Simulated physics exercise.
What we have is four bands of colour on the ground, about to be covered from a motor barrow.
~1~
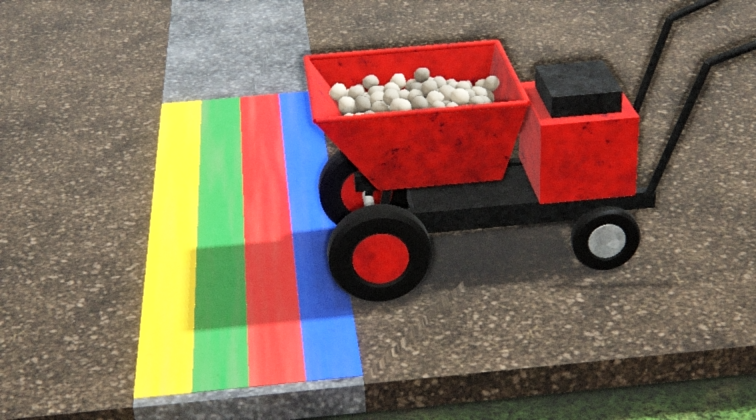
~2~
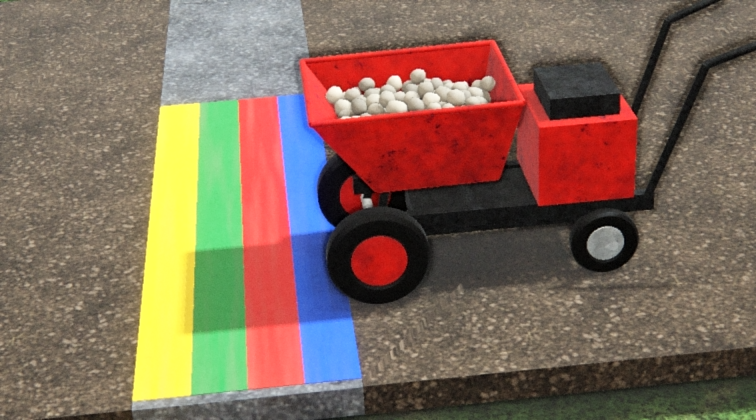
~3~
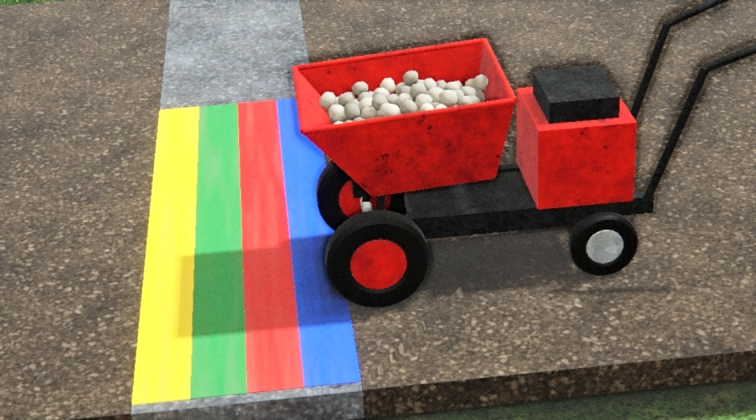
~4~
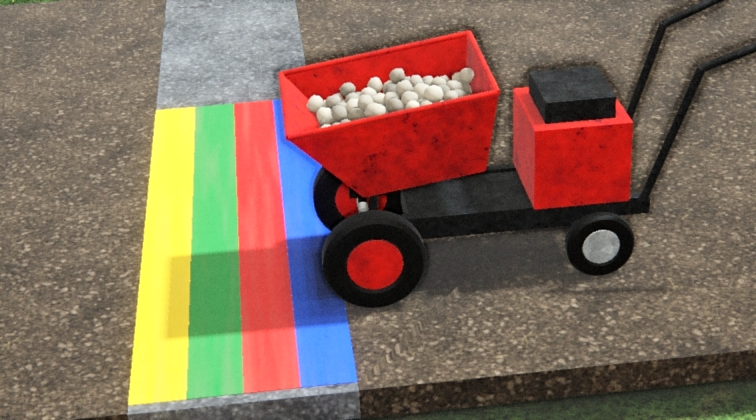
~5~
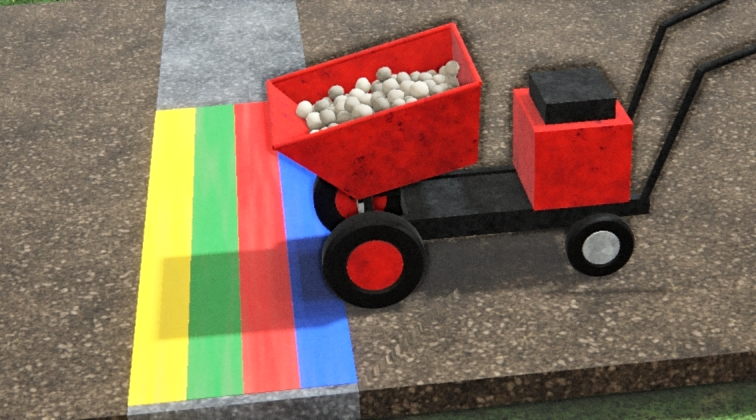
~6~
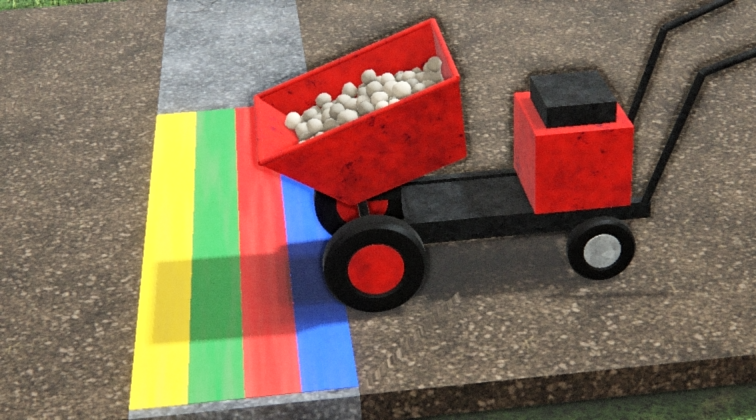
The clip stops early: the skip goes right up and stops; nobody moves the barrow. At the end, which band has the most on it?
The yellow one gets the largest share.
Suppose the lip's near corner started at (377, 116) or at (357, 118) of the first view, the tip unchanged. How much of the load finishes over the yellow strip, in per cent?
Near 20 % and 20 %.
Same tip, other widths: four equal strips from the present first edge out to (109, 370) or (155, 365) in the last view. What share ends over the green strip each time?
The first gives 20 %, the second 10 %.
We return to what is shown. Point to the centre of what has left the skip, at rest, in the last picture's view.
At about (164, 284).
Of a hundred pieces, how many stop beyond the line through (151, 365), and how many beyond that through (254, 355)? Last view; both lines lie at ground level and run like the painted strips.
In turn 30 and 70 in a hundred.
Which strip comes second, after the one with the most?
The runner-up: The green one.
Shortly afterwards, skip tipped steeply; the whole lot in the skip.
Next, skip tipped right over; the bulk in the skip; a little over the green strip; a little over the yellow strip; only a few off the paint.
Some moments later, skip tipped right over; near a third in the skip; a little over the green strip; near a third over the yellow strip; near a quarter off the paint.
In the end, skip tipped right over; near a third in the skip; none at all over the blue strip; only a few over the red strip; a little over the green strip; near a third over the yellow strip; near a quarter off the paint.
